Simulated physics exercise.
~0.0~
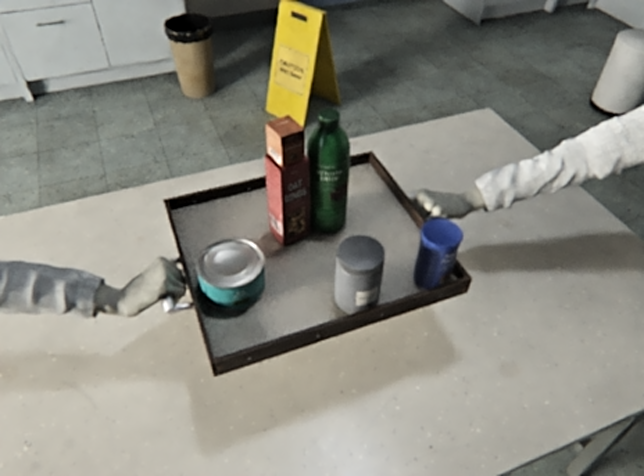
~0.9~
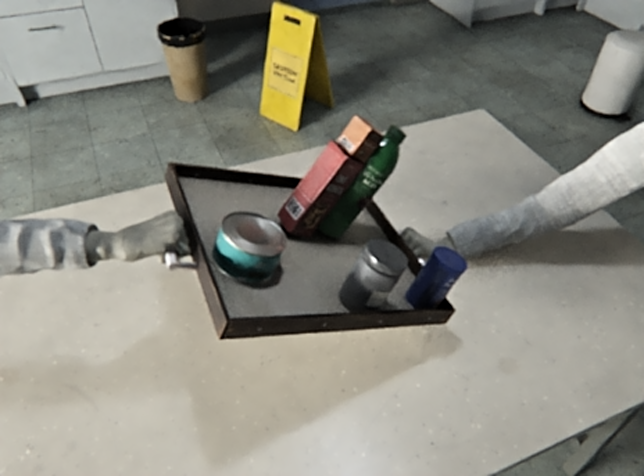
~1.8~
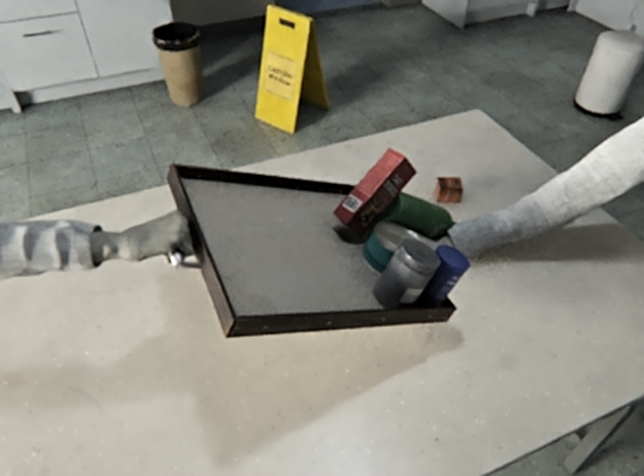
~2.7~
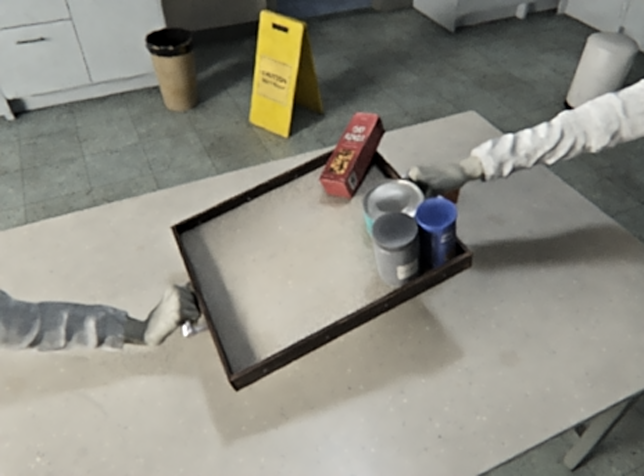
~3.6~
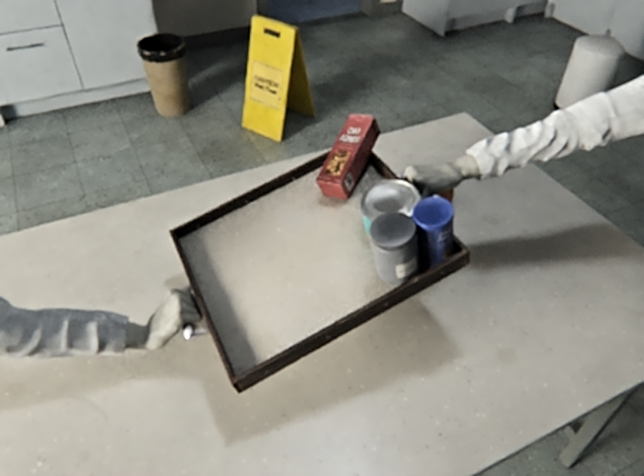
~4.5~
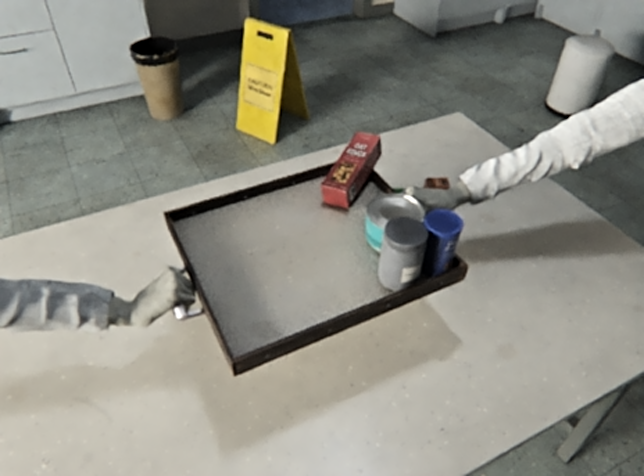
On a pale table in a kitchen-like room, two gloved hands tilt a loaded tray right-side down, then back the other way and level; the containers slide right, the green bottle and orange carton end up tipped off the tray, the red carton lies toppled, and the tub, jar and blue tin stay standing.
